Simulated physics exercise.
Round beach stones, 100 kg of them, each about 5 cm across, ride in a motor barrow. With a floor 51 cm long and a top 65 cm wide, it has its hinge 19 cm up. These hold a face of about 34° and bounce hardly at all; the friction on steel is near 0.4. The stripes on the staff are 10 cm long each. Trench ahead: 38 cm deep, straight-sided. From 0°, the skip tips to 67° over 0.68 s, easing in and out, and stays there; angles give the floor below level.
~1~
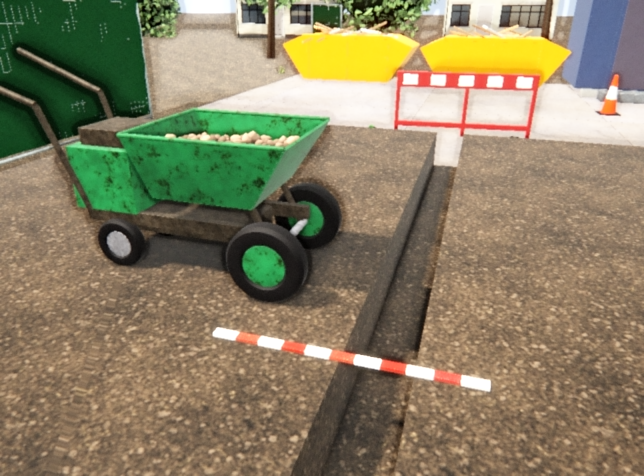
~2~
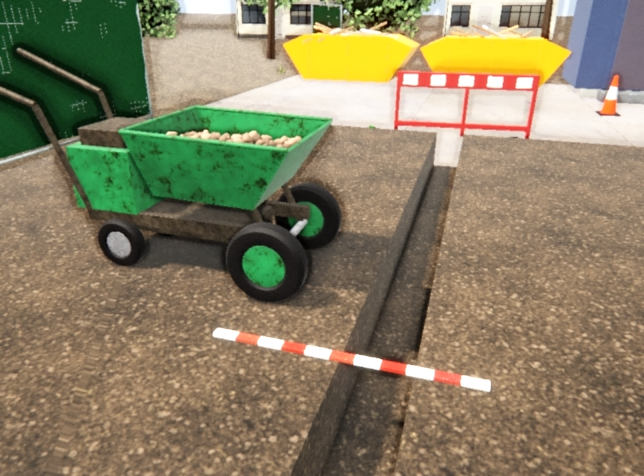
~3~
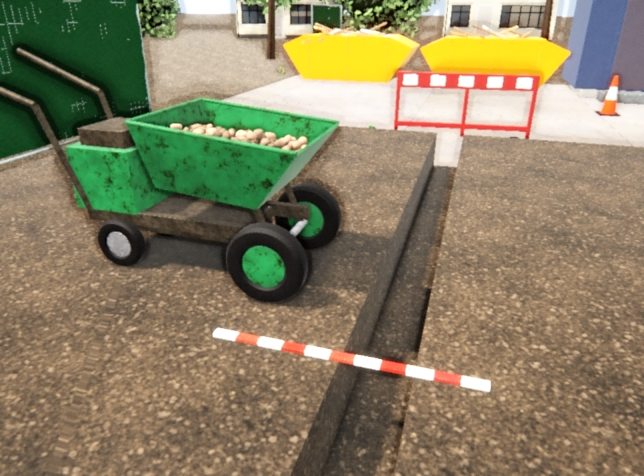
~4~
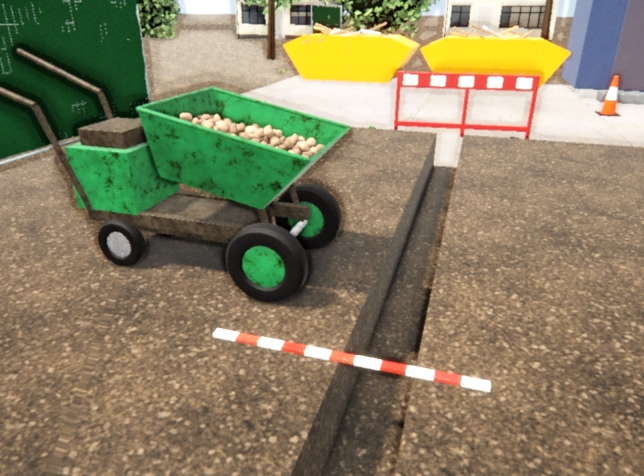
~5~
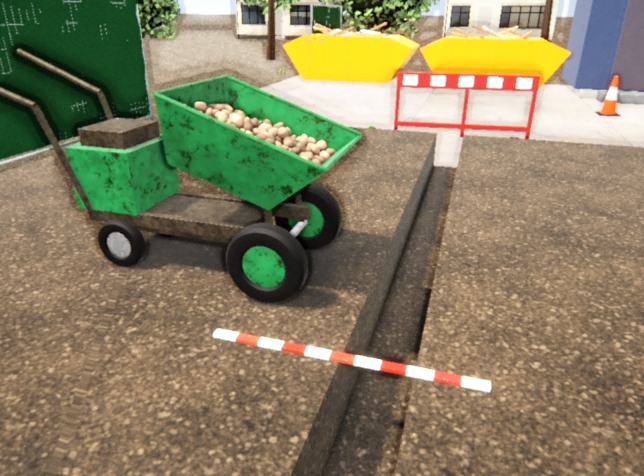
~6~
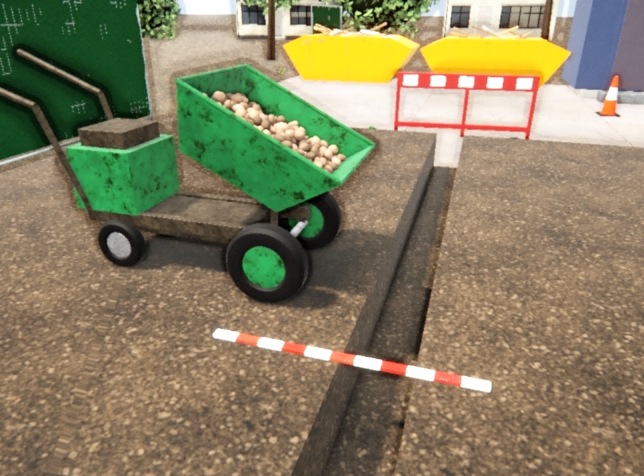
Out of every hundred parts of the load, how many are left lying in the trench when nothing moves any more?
Around 44 in every hundred.
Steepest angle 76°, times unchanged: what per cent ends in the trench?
With that change, near 30 per cent.
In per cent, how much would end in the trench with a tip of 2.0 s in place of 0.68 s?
Close to 70 percent, then.
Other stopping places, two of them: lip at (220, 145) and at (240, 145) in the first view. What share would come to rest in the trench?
Roughly 75 per cent, then 80 per cent.
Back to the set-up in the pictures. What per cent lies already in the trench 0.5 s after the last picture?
By that point it's something like 10 in a hundred.
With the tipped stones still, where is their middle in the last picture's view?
Around (453, 293).
Then, 0.2 s after the last picture the floor is at 57°, 100 % in the skip; the foremost stones are at (366, 214).
Then, 0.5 s after the last picture the floor is at 67°, 80 % in the skip, 9 % in the trench, 10 % past the trench; the foremost stones are at (461, 286).
Then, 0.8 s after the last picture the floor is at 67°, 33 % in the skip, 12 % in the trench, 55 % past the trench; the foremost stones are at (624, 326).
Then, 2.8 s after the last picture the floor is at 67°, 0 % in the skip, 44 % in the trench, 56 % past the trench; the foremost stones are past the picture's edge.
